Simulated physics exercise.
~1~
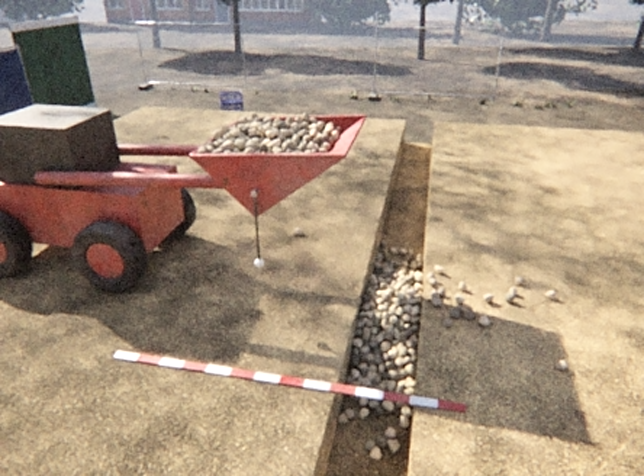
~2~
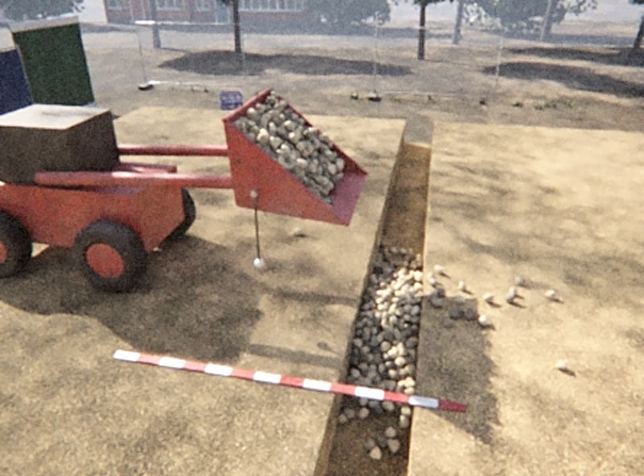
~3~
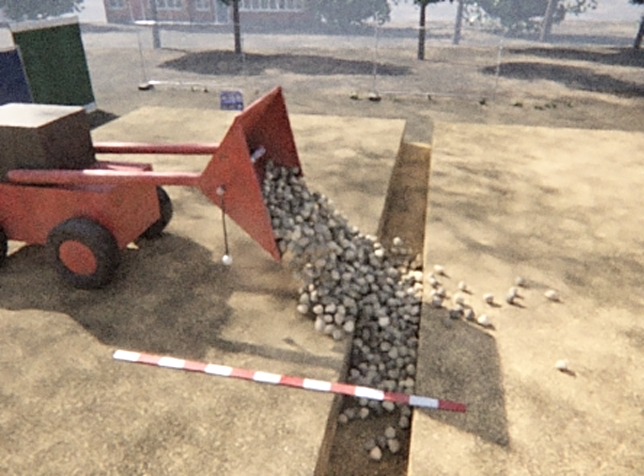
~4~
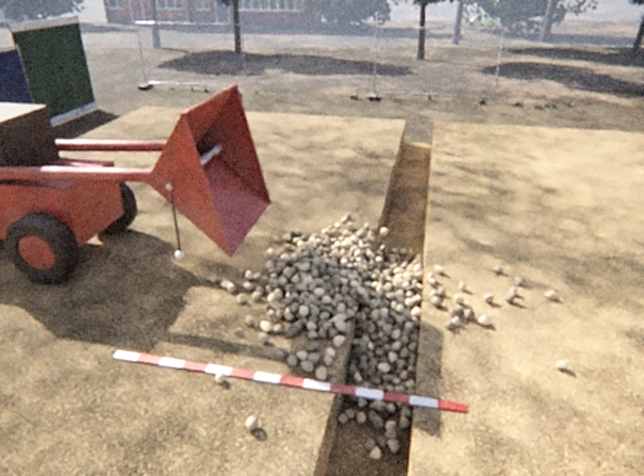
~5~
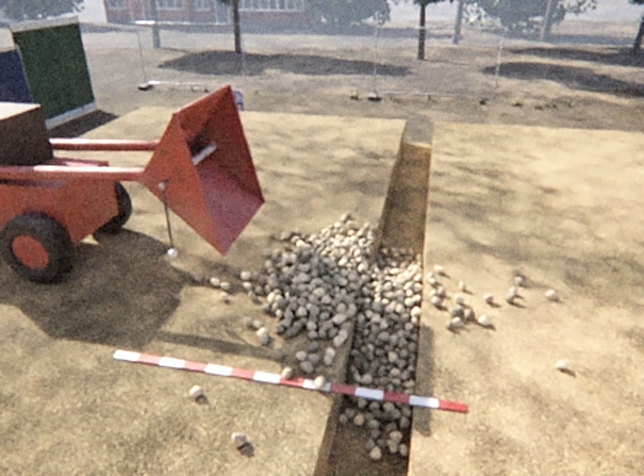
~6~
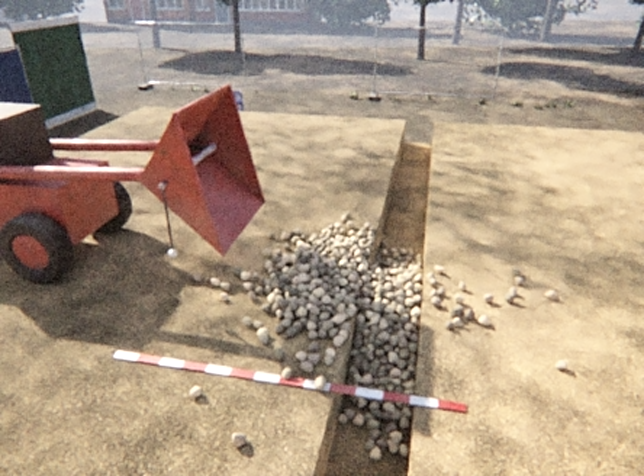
In the video, a red loader tips its bucket of stones toward a trench already partly filled with stones while rolling back to the left. The stones slide out, some into the trench and many in a heap on its near side, and the emptied bucket stays tilted.
